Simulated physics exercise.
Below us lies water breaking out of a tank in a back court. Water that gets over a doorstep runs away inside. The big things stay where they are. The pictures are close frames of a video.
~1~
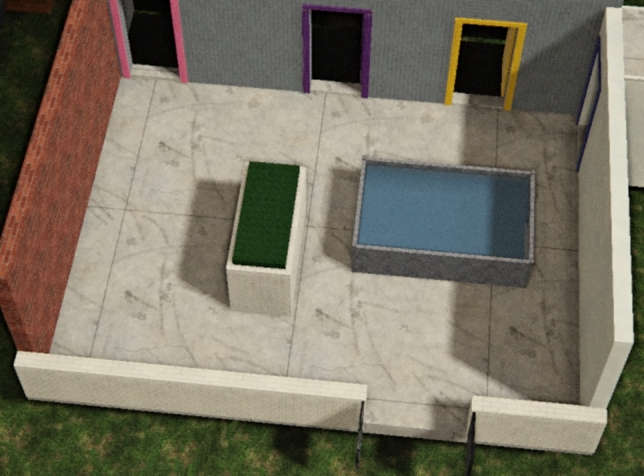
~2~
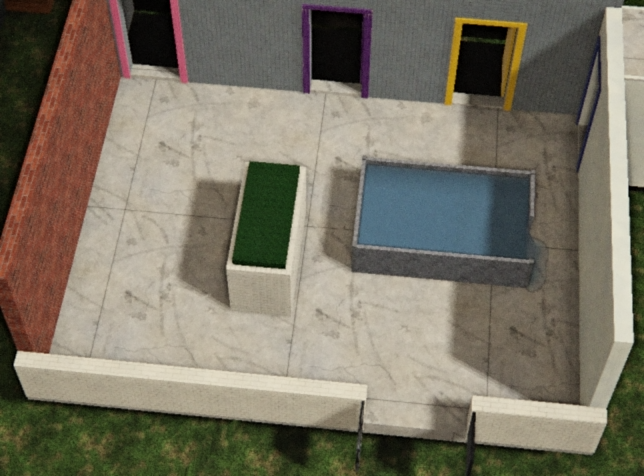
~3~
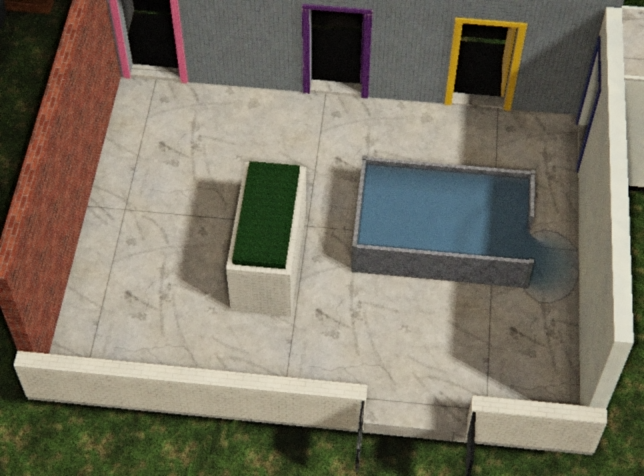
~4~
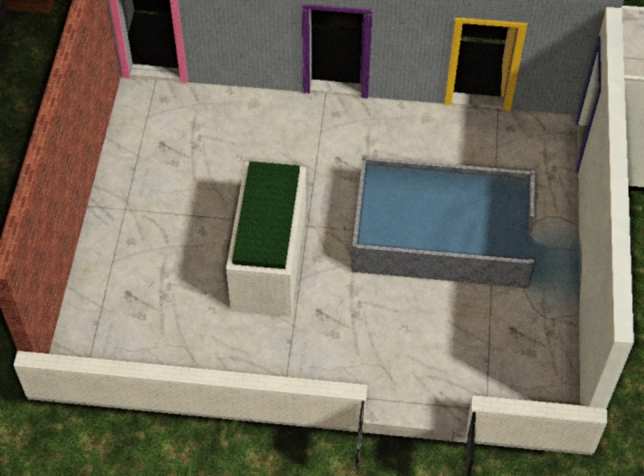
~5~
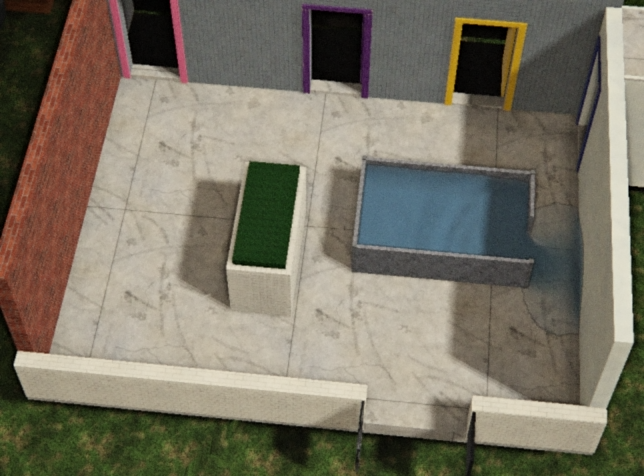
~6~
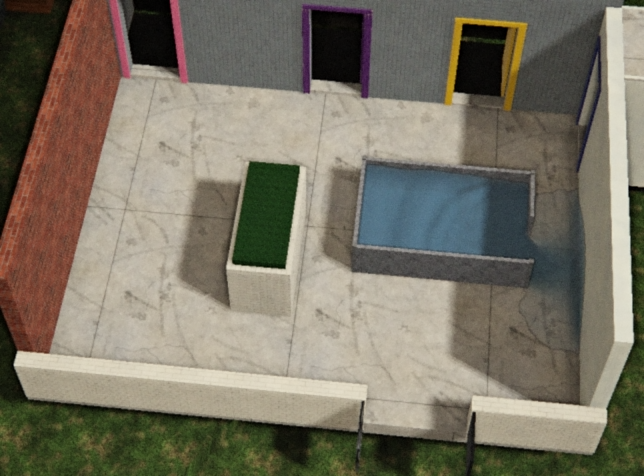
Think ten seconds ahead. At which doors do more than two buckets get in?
One by one: The blue door lets in a lot; the pink door admits no more than that; the purple door admits no more than that; the yellow door lets in a lot.
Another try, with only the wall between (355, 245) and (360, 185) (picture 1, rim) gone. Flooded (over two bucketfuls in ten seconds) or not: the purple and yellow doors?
Then: Purple passes that mark; yellow keeps below it.
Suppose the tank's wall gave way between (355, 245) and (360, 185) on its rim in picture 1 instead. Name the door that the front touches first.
First comes the purple-painted one.
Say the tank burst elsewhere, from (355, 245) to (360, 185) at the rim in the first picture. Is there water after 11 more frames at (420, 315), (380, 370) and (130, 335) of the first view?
In turn: Dry, awash, free of water.
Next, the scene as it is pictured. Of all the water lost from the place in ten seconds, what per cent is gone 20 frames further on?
Roughly 20 per cent.
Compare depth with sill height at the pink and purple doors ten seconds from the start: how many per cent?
Near 90 and 30 in a hundred.
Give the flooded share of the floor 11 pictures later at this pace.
Some 20 per cent.
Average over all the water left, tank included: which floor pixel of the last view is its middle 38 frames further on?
Close to (425, 250).
A moment on, water covers 15 % of the floor; the blue door wet at the sill, nothing in, the pink door not reached, the purple door not reached, the yellow door not reached.
Next, water covers 20 % of the floor; the blue door wet at the sill, nothing in, the pink door not reached, the purple door not reached, the yellow door wet at the sill, nothing in.
Then, water covers 35 % of the floor; the blue door under two buckets in, the pink door not reached, the purple door wet at the sill, nothing in, the yellow door over two buckets in.
Later, water covers 75 % of the floor; the blue door over two buckets in, the pink door wet at the sill, nothing in, the purple door wet at the sill, nothing in, the yellow door over two buckets in.
In the end, water covers 95 % of the floor; the blue door far over two buckets in, the pink door wet at the sill, nothing in, the purple door wet at the sill, nothing in, the yellow door far over two buckets in.
